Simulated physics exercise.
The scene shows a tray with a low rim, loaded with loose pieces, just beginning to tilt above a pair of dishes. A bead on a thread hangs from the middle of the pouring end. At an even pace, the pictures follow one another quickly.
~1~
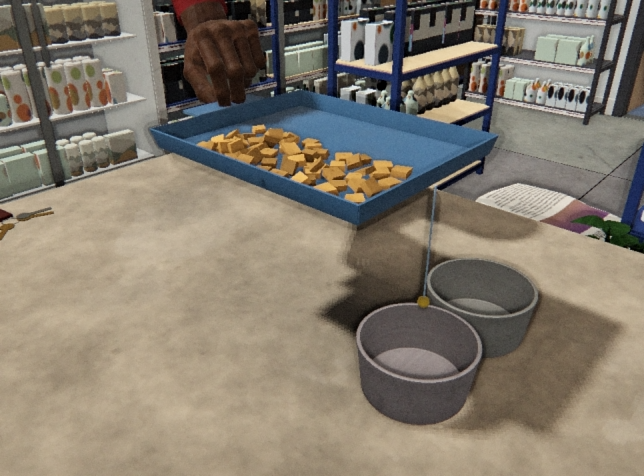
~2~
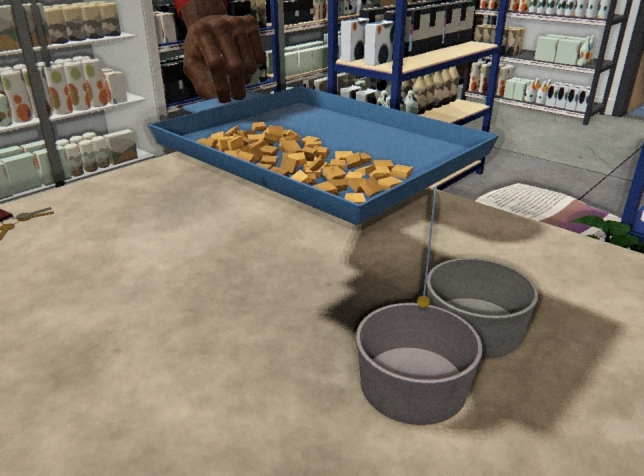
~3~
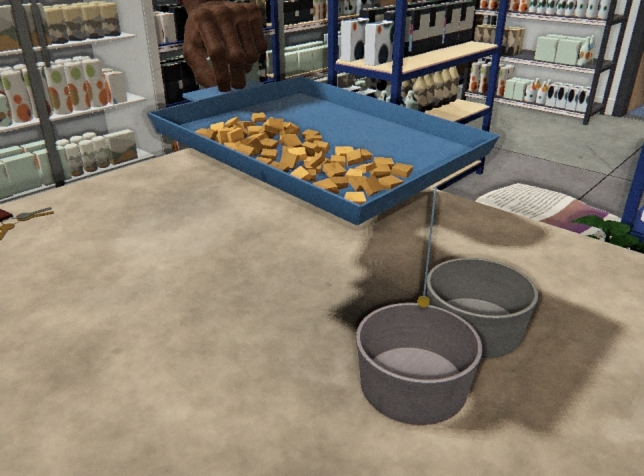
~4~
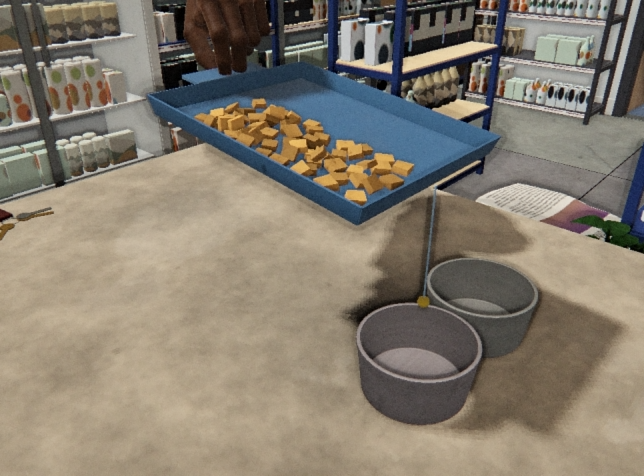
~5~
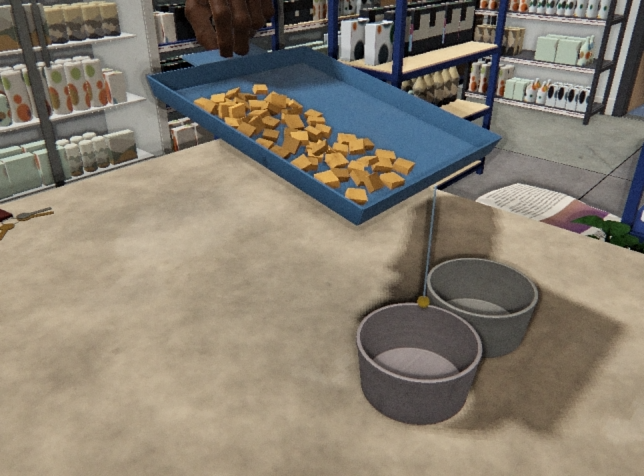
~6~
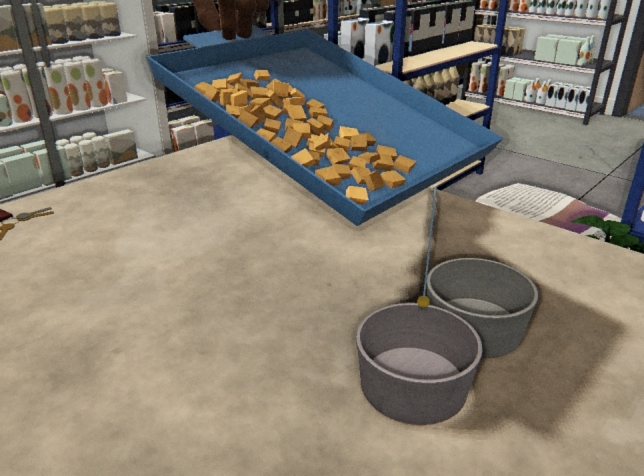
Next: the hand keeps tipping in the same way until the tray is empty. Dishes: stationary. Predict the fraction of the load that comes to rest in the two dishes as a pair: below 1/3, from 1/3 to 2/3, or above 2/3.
From 1/3 to 2/3.
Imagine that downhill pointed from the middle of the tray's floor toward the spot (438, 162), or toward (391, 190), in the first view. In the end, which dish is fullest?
Try one - the dish to the right; try two - the dish to the left.
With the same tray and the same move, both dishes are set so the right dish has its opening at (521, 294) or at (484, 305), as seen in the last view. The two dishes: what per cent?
First some 70, then 90 per cent.
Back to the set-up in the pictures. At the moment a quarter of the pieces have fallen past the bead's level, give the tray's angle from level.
Somewhere near 90 degrees, I'd say.
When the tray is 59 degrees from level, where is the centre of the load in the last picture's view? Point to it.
Around (388, 155).
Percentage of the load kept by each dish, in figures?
Share at the end - left dish ~ 50 %, right dish ~ 10 %.
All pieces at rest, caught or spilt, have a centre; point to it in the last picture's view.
(448, 396).
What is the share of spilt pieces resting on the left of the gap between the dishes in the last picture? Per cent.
I'd say some 30 in a hundred.
Just after the last frame, tray tipped steeply; every one on the tray.
A moment on, tray tipped right over; roughly two thirds on the tray; about a tenth in the left dish; just a few in the right dish; about a tenth outside both; about a tenth in the air.
Further on, tray tipped past a quarter turn; roughly half in the left dish; about a tenth in the right dish; roughly half outside both.
When it is over, tray tipped past a quarter turn; roughly half in the left dish; about a tenth in the right dish; roughly half outside both.
